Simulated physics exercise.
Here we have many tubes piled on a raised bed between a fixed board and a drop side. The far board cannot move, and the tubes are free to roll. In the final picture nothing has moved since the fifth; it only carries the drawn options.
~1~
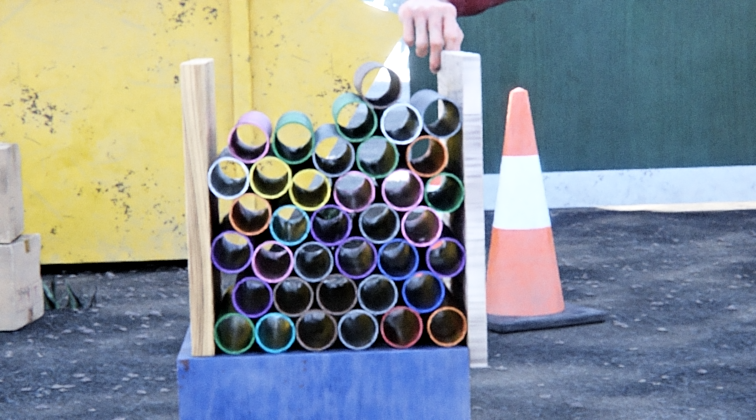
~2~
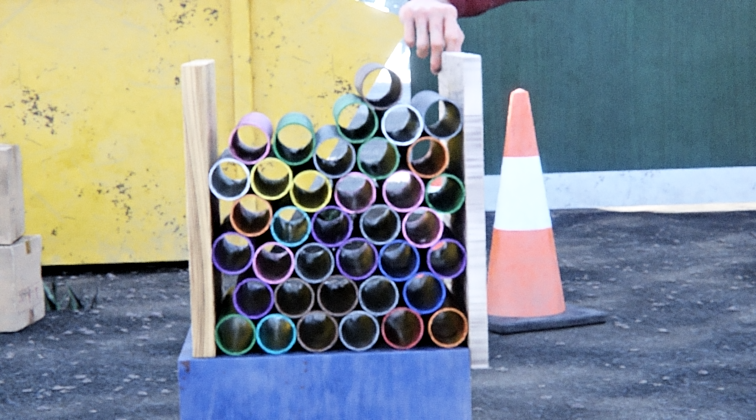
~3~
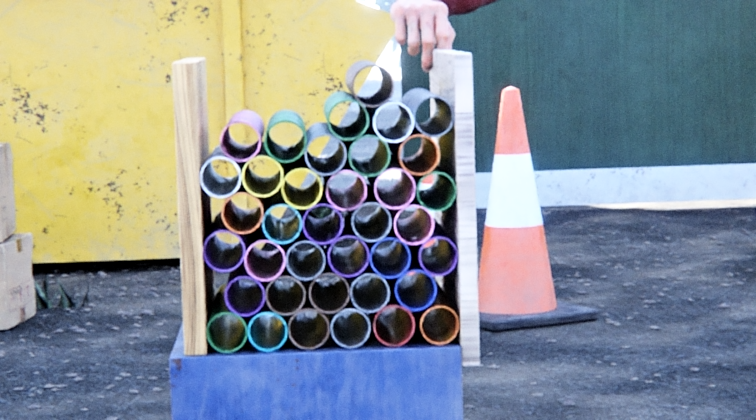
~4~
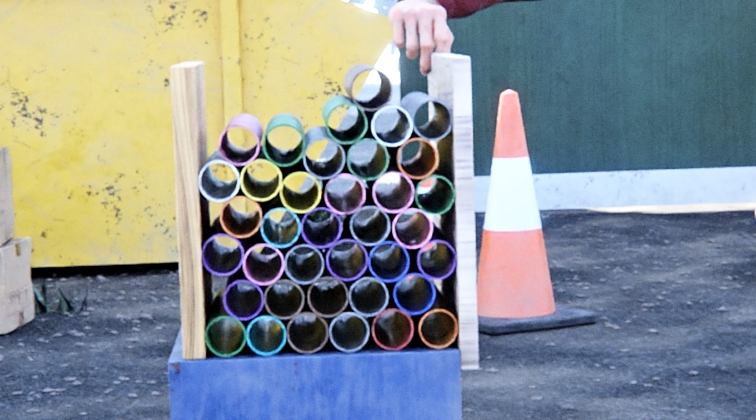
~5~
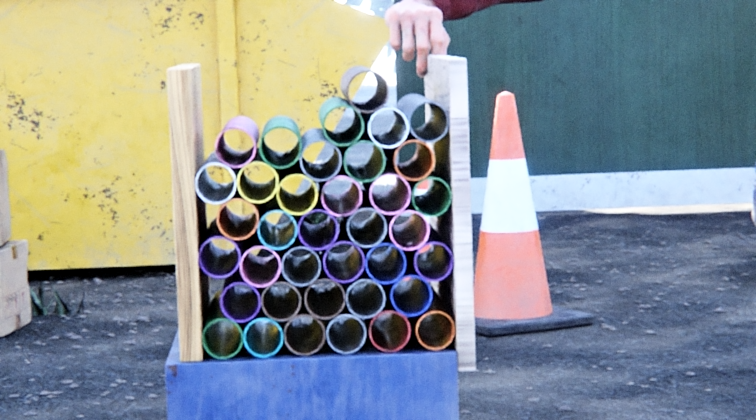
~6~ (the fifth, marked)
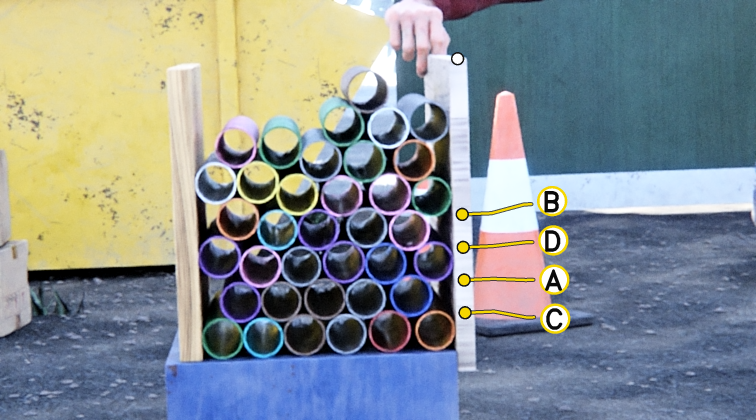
In a yard with a traffic cone, a hand rests at the top of the right side board beside a stack of colourful tubes on a blue base, and the tubes stay in place throughout.
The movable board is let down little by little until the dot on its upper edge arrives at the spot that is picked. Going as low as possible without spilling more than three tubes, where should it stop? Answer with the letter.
At most to B.
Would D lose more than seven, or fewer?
It loses fewer than seven.
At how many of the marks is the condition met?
One of the four.
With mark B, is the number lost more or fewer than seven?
At B, fewer than seven.
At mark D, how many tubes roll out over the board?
With D, five.
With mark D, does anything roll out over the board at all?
Yes, at D.
On the copy, A at (464, 280); B at (462, 214); C at (465, 313); D at (463, 248); the white dot at (458, 59).
On B. First, top of the board (450, 128).
Then, top of the board (452, 204).
Finally, top of the board (452, 214), one out over the board.
By contrast, A more than three out over the board; C more than three out over the board; D more than three out over the board.
